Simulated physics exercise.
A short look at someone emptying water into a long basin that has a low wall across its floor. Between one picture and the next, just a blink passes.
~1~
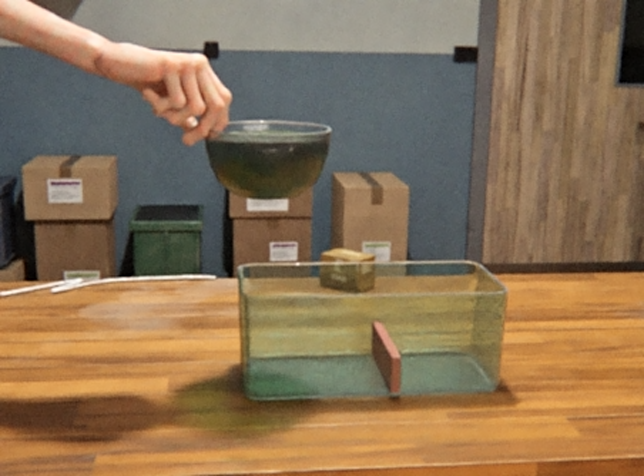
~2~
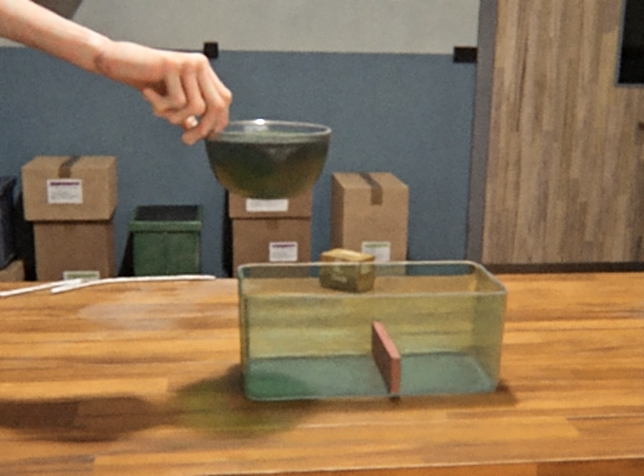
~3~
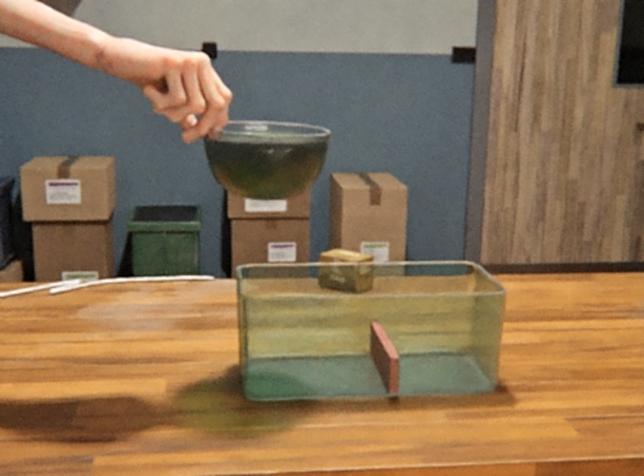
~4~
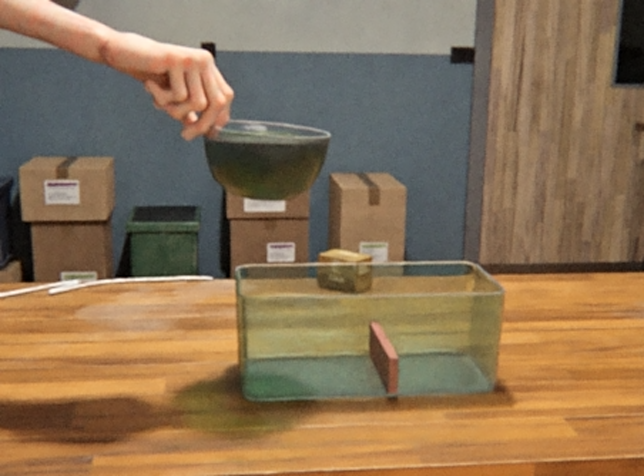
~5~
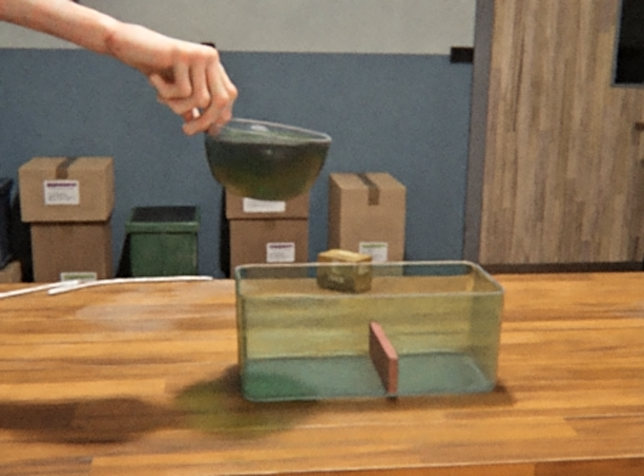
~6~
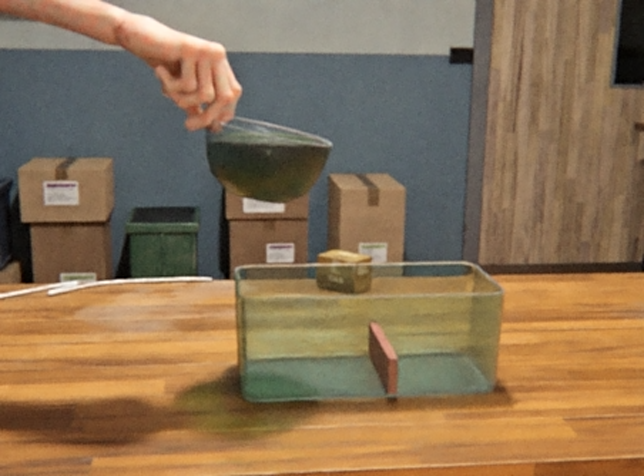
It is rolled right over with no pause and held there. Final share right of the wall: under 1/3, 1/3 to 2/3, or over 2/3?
1/3 to 2/3.
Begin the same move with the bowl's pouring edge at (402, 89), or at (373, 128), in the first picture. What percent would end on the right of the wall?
Close to 80 % for the first start and close to 80 % for the second.
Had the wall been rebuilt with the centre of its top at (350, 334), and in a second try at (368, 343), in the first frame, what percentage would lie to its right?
85 per cent first, then 70 per cent.
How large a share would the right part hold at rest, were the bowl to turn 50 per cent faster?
Something like 35 percent.
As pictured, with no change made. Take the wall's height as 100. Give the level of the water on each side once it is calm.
Near 40 in a hundred to the left, 50 to the right.
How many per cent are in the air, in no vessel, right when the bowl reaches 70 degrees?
35 per cent.
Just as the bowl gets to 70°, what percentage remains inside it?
Near 45 in a hundred still remains.
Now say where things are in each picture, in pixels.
It leans 0°; its right rim is at (329, 130); the water meets the walls at (208, 137) and (326, 138); the long basin's rim runs from (240, 282) to (493, 278); the wall's top is at (386, 339), in the first frame.
It leans 1°; its right rim is at (329, 131); the water meets the walls at (207, 138) and (326, 139), in the second frame.
It leans 2°; its right rim is at (329, 133); the water meets the walls at (206, 138) and (325, 139), in the third frame.
It leans 4°; its right rim is at (328, 136); the water meets the walls at (207, 138) and (325, 141), in the fourth frame.
It leans 8°; its right rim is at (329, 140); the water meets the walls at (207, 138) and (326, 141), in the fifth frame.
It leans 12°; its right rim is at (330, 145); the water meets the walls at (209, 140) and (328, 142), in the sixth frame.
A moment on, the bowl is tipped part way and 44 per cent is still to pour, 7 is left of the wall and 14 right of it.
Next, the bowl is tipped right over and 1 per cent is still to pour, 42 is left of the wall and 50 right of it.
Then the bowl is tipped right over and 0 per cent is still to pour, 49 is left of the wall and 50 right of it.
Later the bowl is tipped right over and 0 per cent is still to pour, 49 is left of the wall and 50 right of it.
At rest 49 per cent lies left of the wall, 50 right of it and 1 outside.
